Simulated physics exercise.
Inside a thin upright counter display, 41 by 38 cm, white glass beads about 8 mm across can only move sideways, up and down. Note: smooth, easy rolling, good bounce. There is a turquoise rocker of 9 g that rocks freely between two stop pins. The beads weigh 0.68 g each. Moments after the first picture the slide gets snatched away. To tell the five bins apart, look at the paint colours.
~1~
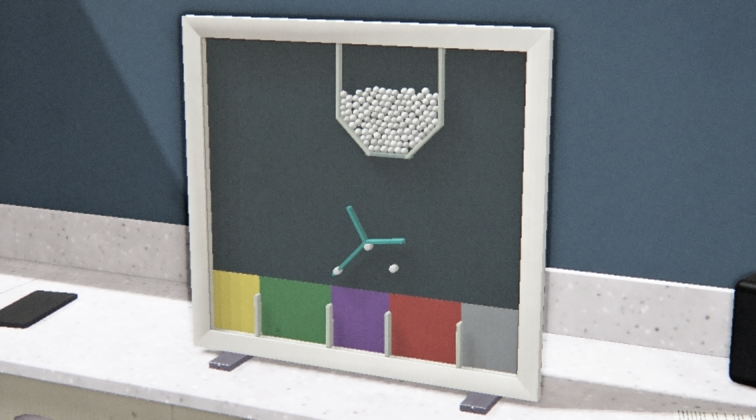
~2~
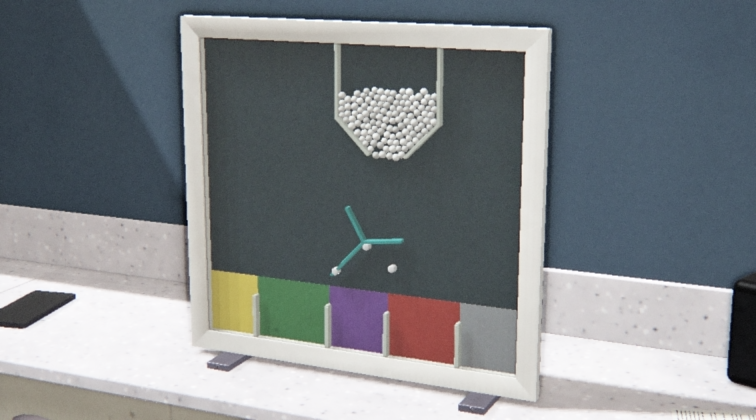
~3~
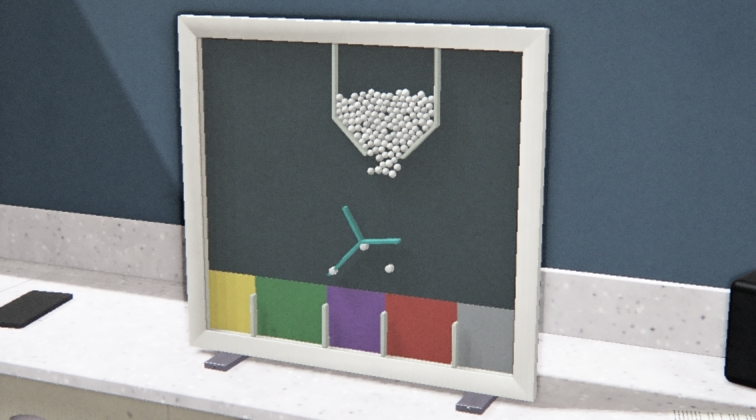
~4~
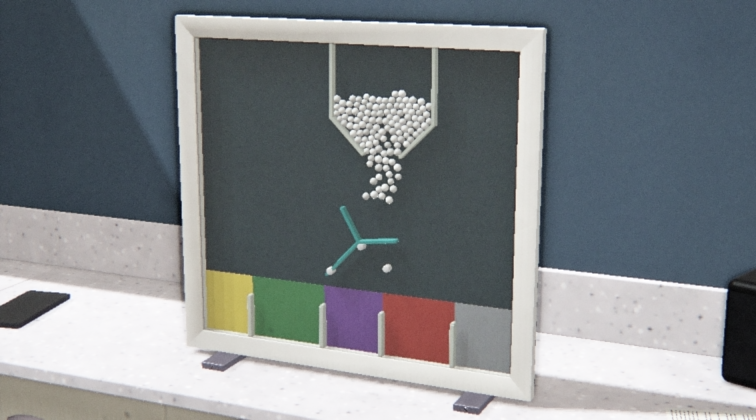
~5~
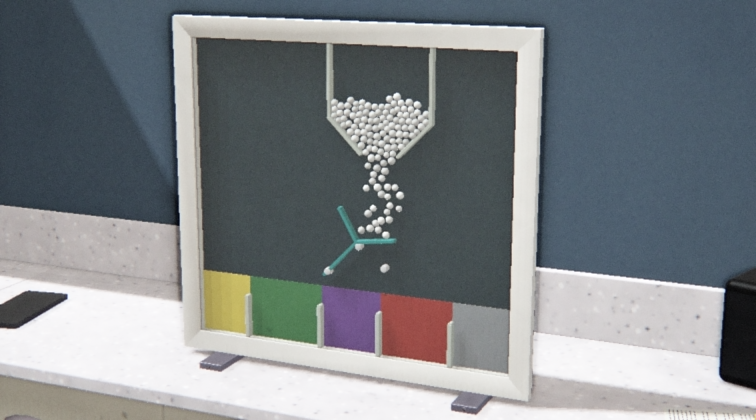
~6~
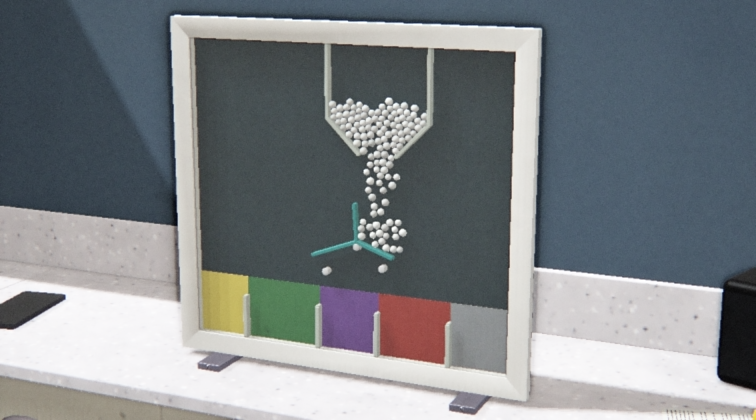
White beads pour from the hopper onto the turquoise rocker, which then turns clockwise.
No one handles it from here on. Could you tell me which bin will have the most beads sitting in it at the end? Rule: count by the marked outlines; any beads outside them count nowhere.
That would be red.
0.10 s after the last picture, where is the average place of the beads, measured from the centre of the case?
5 cm right, 1 cm above.
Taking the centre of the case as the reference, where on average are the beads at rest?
Right: About 7 cm; below: About 16 cm.
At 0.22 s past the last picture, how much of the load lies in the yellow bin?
Close to 0 % of the load.
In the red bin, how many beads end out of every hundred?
About 70 per cent.
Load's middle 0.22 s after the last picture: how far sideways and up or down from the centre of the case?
Offset approx. 6 cm right, 5 cm below.
Then, 0.10 s later than the last picture, red 15 %; turquoise rocker right end down 19°.
Then, 0.22 s later than the last picture, red 30 %; turquoise rocker right end down 19°.
Then, 0.45 s later than the last picture, red 65 %, green 5 %, grey 10 %; turquoise rocker right end down 9°.
All still 1.6 s after it, red 70 %, purple 0 %, green 15 %, yellow 0 %, grey 15 %; turquoise rocker left end down 30°.
